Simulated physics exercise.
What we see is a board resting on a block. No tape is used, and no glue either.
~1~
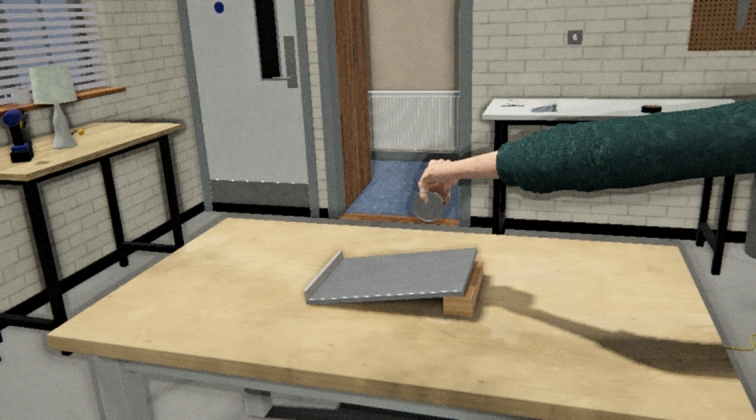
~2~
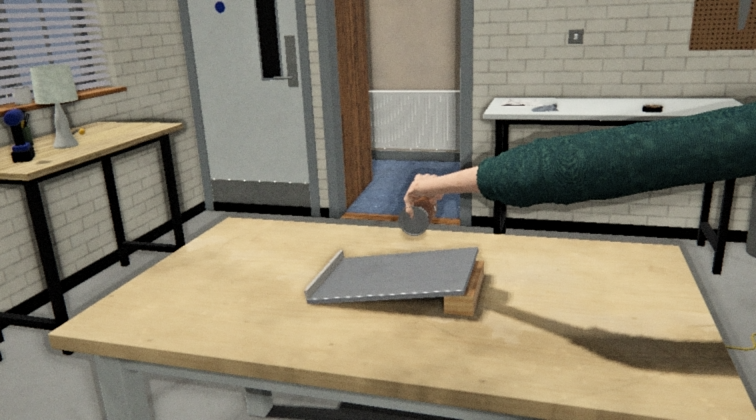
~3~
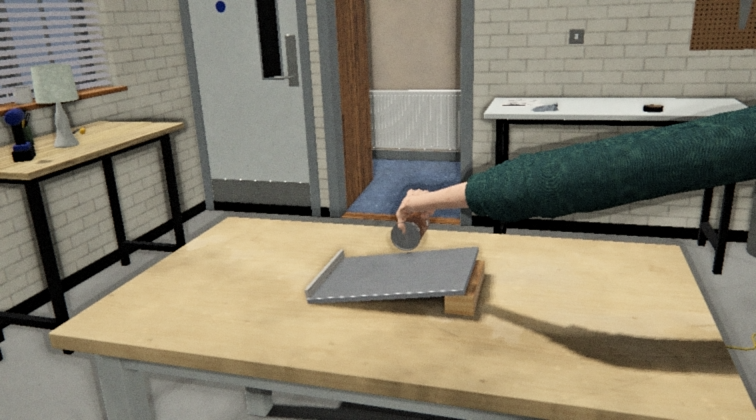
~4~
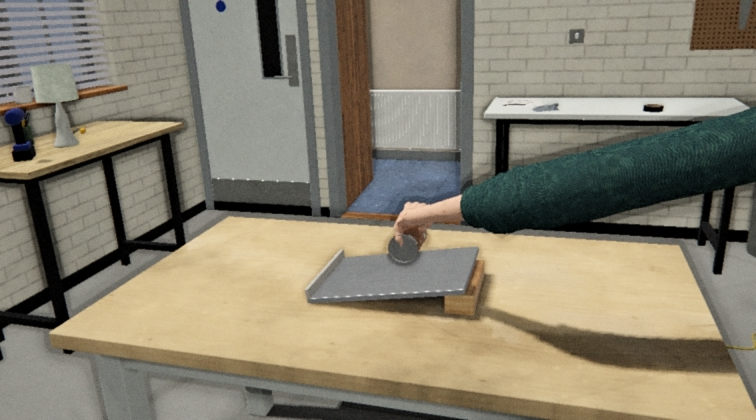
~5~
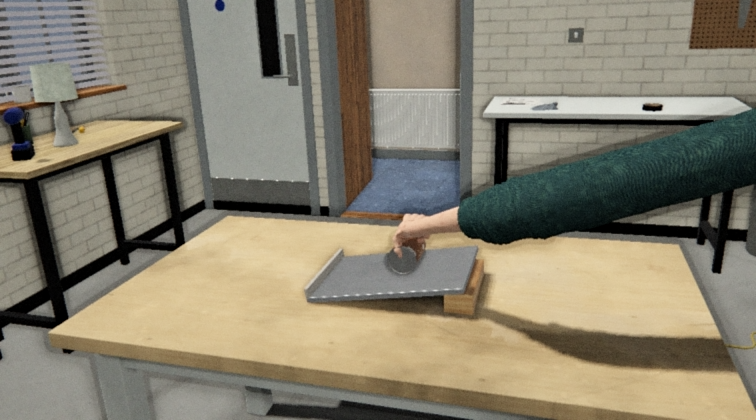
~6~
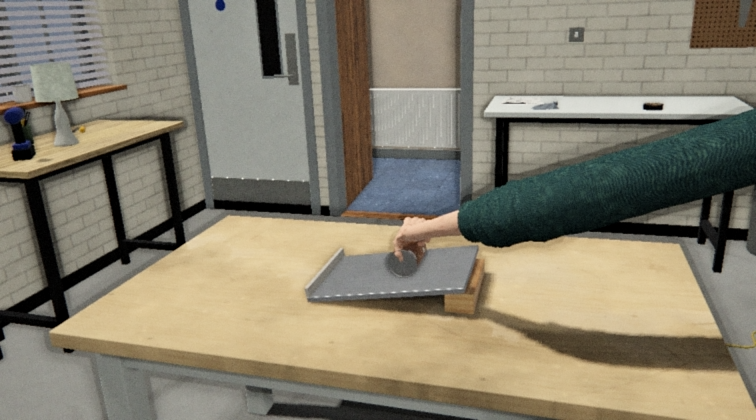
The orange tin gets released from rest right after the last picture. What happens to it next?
Sets off downward.
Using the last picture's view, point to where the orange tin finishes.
In the last picture, near pixel (338, 261).
Then, 0.50 s on from there, orange tin shifted about its own width near (374, 258).
Then, 0.70 s on from there, orange tin shifted well along near (339, 261).
In the end, moved from the start, orange tin. At the end, from the last picture's camera, orange tin near (338, 261). The orange tin goes downhill.
